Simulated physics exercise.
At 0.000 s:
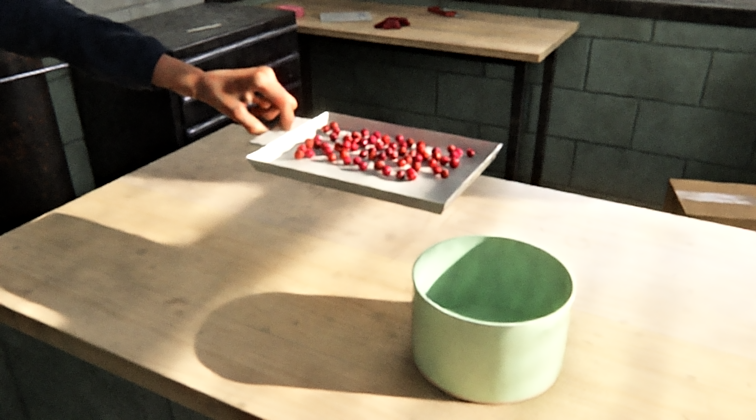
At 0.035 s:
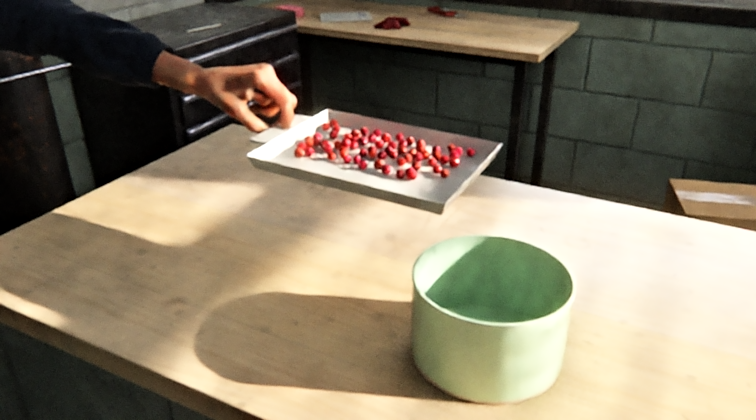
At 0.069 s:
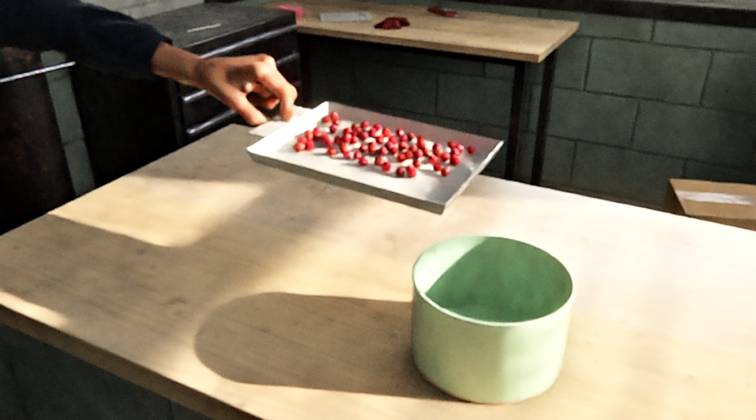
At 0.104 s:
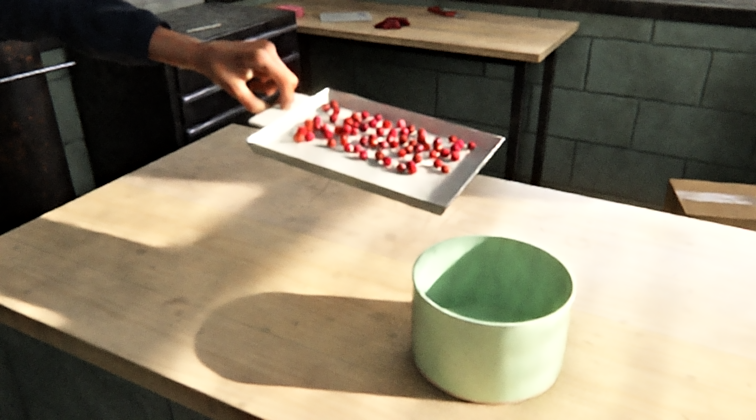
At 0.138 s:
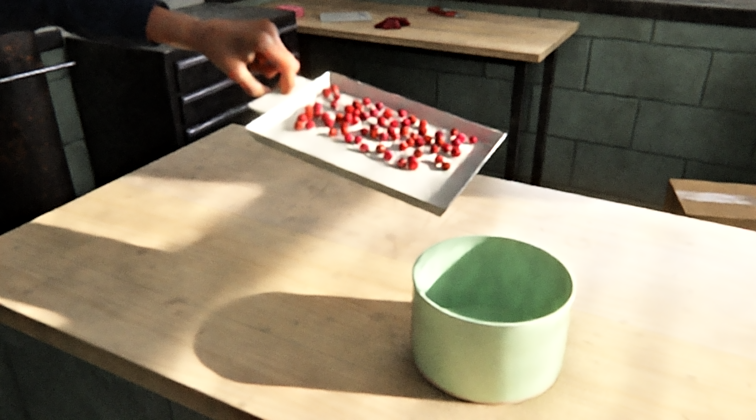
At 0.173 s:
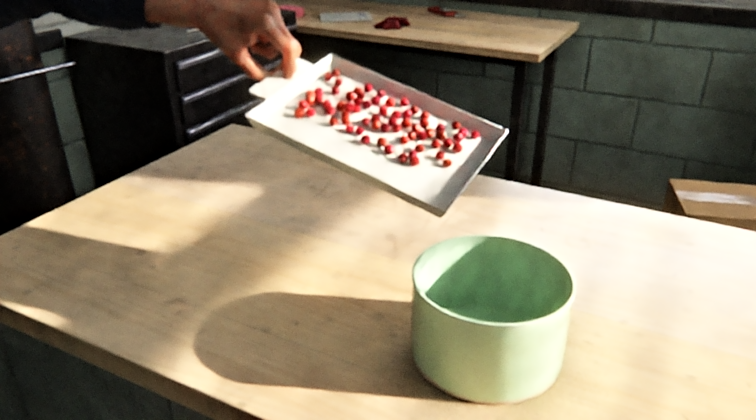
Red berries resting on a pale tray as a hand lifts its left side, steadily tilting it beside a green pot.
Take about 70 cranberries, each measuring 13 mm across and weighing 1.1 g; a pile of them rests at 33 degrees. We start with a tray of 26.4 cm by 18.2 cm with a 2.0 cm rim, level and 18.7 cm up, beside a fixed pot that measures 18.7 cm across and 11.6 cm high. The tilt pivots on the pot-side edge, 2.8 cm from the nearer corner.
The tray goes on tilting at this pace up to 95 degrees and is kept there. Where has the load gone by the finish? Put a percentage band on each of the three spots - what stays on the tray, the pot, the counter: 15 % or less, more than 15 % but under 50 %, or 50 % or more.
Tray: Up to 15 %; pot: 50 % or more; counter: Up to 15 %.
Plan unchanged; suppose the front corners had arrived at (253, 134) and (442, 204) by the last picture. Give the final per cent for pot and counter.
Split: Pot = 100, counter = 0.
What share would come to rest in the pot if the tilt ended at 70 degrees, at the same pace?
Roughly 85 percent.
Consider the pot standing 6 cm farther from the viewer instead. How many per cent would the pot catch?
I'd say some 40 per cent would end up there.
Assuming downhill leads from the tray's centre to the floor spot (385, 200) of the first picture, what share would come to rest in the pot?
My best guess is some 65 per cent.
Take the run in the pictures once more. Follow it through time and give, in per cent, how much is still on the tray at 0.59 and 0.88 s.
Earlier moment 80, later moment 0.
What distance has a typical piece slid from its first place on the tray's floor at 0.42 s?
By then it sits near 5 cm from where it began.
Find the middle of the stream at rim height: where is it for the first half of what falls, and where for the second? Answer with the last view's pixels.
It passes about (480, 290) first and (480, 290) afterwards.
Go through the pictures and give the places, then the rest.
In the first picture, tray tilt 0 degrees, front corners at (255, 156) and (441, 199); middle of the pieces at (372, 152); pot at (492, 275).
In the second picture, tray tilt 1 degrees, front corners at (255, 154) and (442, 199); middle of the pieces at (372, 150).
In the third picture, tray tilt 3 degrees, front corners at (254, 149) and (442, 200), lowest corner right front; middle of the pieces at (372, 146).
In the fourth picture, tray tilt 7 degrees, front corners at (254, 139) and (443, 201), lowest corner right front; middle of the pieces at (373, 138).
In the fifth picture, tray tilt 12 degrees, front corners at (254, 127) and (443, 203), lowest corner right front; middle of the pieces at (374, 129).
In the sixth picture, tray tilt 18 degrees, front corners at (255, 114) and (444, 205), lowest corner right front; middle of the pieces at (375, 119); pot at (492, 275). The tray's pace is about 155 degrees a second.
After 0.42 s, tilt 56 degrees; the tray holds 100 %, the pot 0 %.
After 0.59 s, tilt 82 degrees; the tray holds 80 %, the pot 0 %.
After 0.88 s, tilt 95 degrees; the tray holds 0 %, the pot 100 %.
In the end, at 1.4 s, tray 0 %, pot 100 %, counter 0 %.
